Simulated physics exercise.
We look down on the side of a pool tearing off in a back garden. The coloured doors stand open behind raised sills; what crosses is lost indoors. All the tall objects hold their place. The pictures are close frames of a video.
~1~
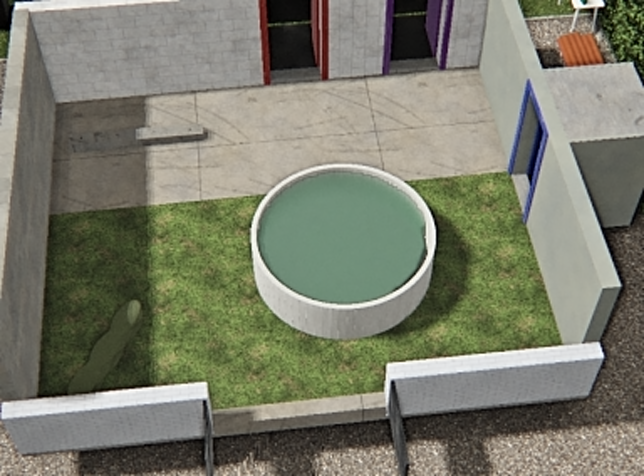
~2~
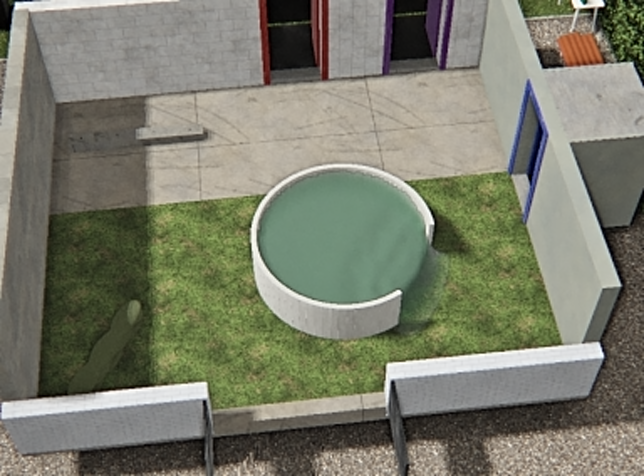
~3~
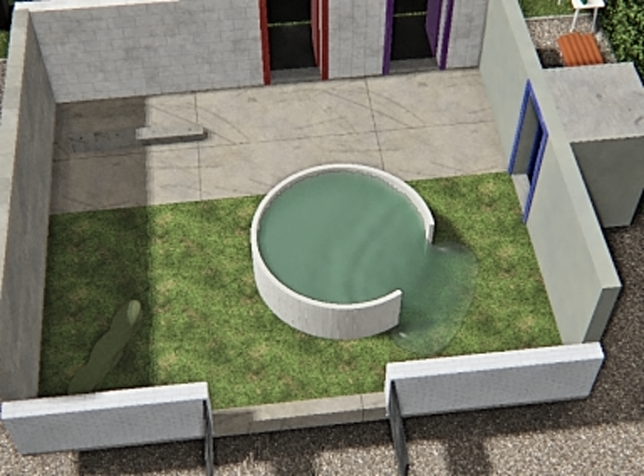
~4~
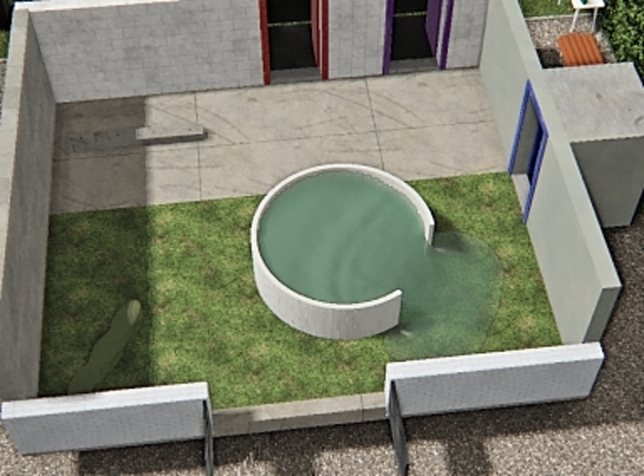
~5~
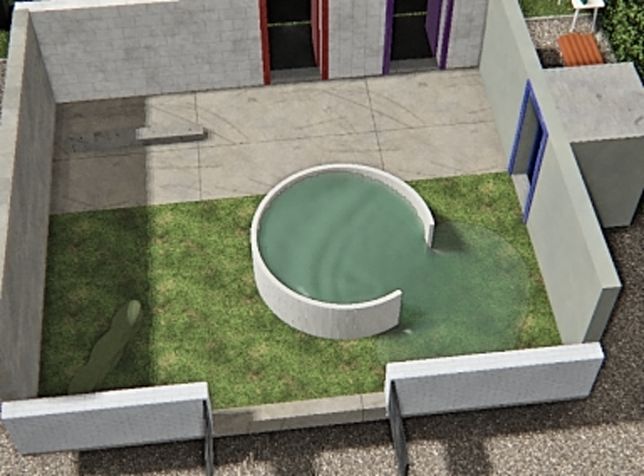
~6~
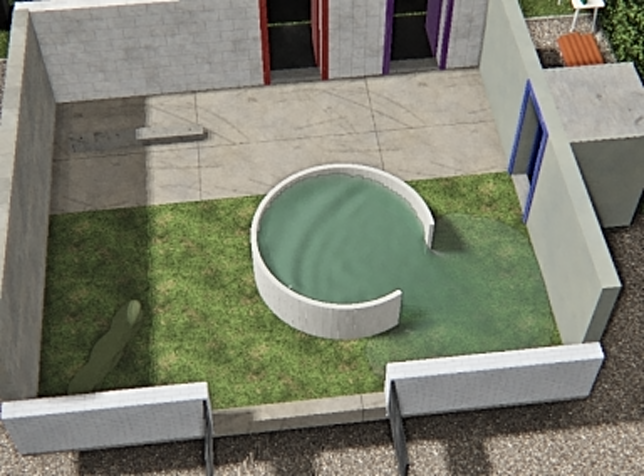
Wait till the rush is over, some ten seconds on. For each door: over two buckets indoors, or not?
The purple door floods; the blue door floods; the red door holds within the limit.
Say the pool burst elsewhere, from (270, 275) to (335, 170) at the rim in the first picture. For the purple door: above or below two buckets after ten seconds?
The purple door lets less in.
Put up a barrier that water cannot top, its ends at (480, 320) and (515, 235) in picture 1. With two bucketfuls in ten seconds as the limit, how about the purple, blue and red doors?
Then: Purple lets more in; blue is over; red takes less.
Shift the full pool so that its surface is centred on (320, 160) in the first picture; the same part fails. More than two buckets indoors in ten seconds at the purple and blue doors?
One by one: The purple door holds; the blue door goes over.
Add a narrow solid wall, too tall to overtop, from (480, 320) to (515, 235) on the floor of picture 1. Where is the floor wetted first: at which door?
It is the blue door.
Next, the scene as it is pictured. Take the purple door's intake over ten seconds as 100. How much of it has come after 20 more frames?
Near 0 in a hundred.
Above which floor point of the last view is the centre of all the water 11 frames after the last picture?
Close to (411, 286).
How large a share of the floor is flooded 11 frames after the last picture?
Near 20 in a hundred.
A moment on, water covers 15 % of the floor; the purple door not reached, the blue door wet at the sill, nothing in, the red door not reached.
Next, water covers 20 % of the floor; the purple door not reached, the blue door under two buckets in, the red door not reached.
Then, water covers 35 % of the floor; the purple door not reached, the blue door over two buckets in, the red door not reached.
Later, water covers 65 % of the floor; the purple door over two buckets in, the blue door over two buckets in, the red door wet at the sill, nothing in.
In the end, water covers 95 % of the floor; the purple door far over two buckets in, the blue door far over two buckets in, the red door wet at the sill, nothing in.
